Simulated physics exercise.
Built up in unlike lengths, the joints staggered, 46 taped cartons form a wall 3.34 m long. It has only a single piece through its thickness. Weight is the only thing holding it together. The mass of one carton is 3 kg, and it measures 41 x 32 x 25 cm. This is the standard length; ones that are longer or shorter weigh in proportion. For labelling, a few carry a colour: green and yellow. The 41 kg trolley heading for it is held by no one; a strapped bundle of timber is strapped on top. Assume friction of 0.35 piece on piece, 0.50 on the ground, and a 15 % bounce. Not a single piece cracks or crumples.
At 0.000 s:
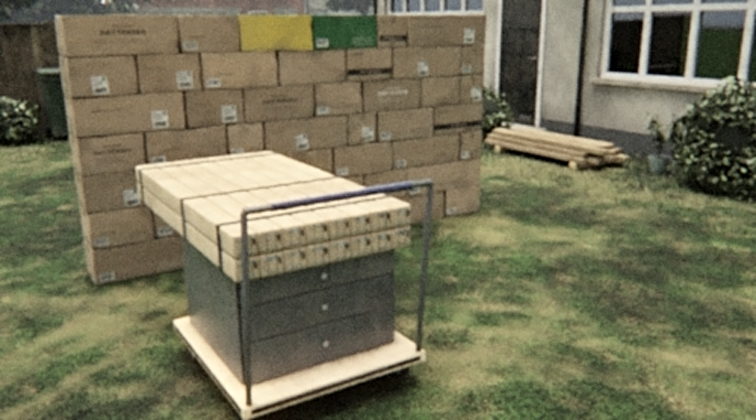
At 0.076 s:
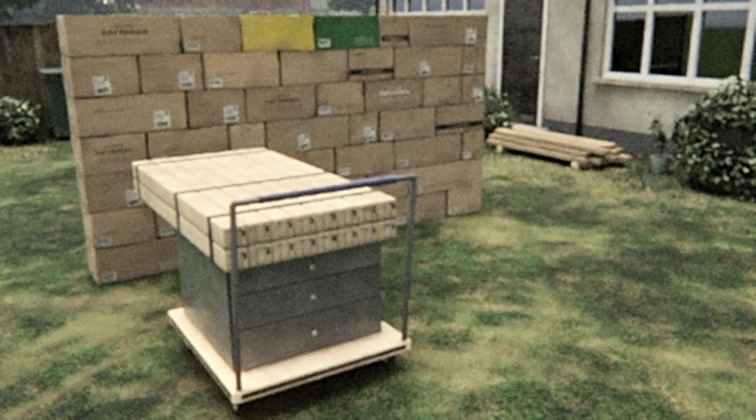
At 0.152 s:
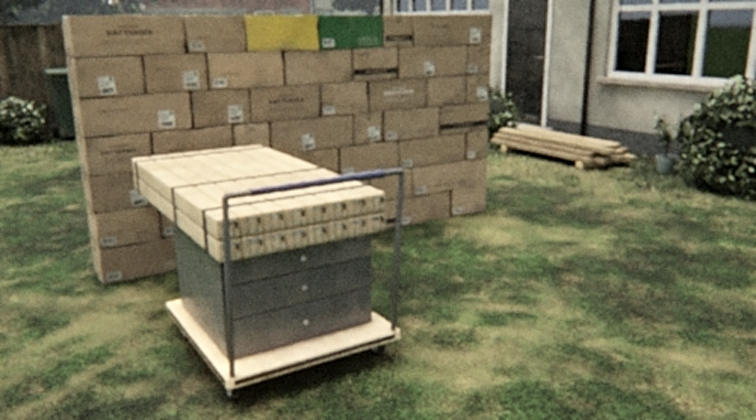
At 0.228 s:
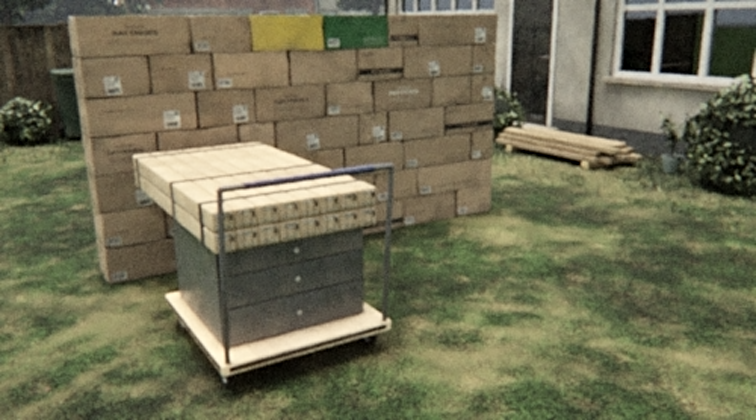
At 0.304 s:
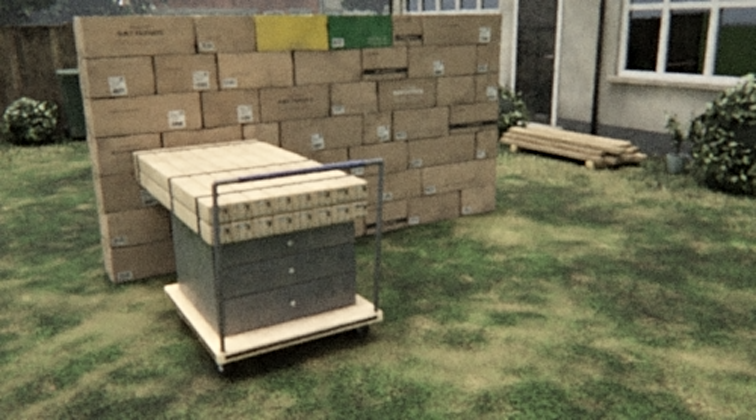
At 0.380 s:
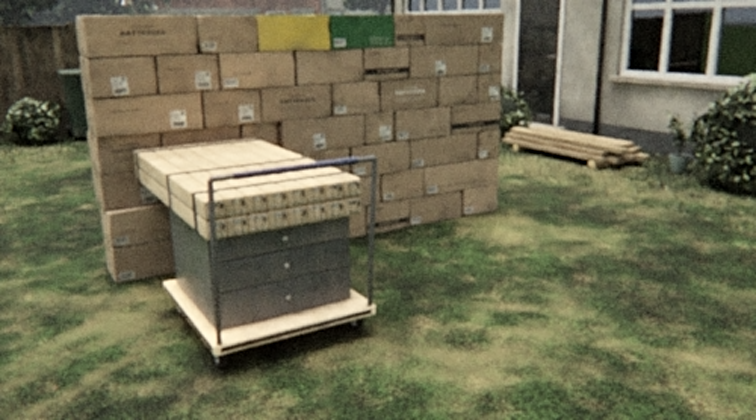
At first, a trolley loaded with pale strapped boxes on a grey drawer unit stands in front of a staggered wall of brown cartons, one yellow and one green on top. With nobody holding it, it rolls back toward the wall, closing the gap until the load meets the cartons, which stay standing.
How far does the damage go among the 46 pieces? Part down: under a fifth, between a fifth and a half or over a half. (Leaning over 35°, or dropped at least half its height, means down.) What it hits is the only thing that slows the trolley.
Down: A fifth up to a half of them.
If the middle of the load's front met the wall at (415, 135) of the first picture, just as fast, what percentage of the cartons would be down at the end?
Roughly 0 per cent would end down.
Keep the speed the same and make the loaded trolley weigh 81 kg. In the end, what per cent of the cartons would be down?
Roughly 30 per cent would finish down.
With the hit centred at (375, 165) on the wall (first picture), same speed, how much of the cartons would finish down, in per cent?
In that case about 0 percent.
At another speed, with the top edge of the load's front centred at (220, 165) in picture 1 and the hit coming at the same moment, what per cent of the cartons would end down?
I'd say some 30 per cent end up down.
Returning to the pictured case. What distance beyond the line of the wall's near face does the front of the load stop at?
20 cm.
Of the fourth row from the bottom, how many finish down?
3 in total.
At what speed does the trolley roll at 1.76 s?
0.0 m/s.
After 1.76 s, load 21 cm past the wall's line, stopped; none of the 46 cartons down, 19 disturbed; yellow carton leaning 12°; green carton leaning 12°.
After 2.44 s, load 21 cm past the wall's line, stopped; 19 of the 46 cartons down; yellow carton leaning 41°, 25 cm lower; green carton leaning 40°.
After 3.04 s, load 21 cm past the wall's line, stopped; 19 of the 46 cartons down; green carton on its side; yellow carton leaning 60°, 1.37 m lower.
At rest (4.4 s), load 21 cm past the wall's line, stopped; 19 of the 46 cartons down; green carton on its side; yellow carton 1.49 m lower. That is 41 per cent. As the last picture would show them, middles, green carton near (395, 185), yellow carton near (356, 134).
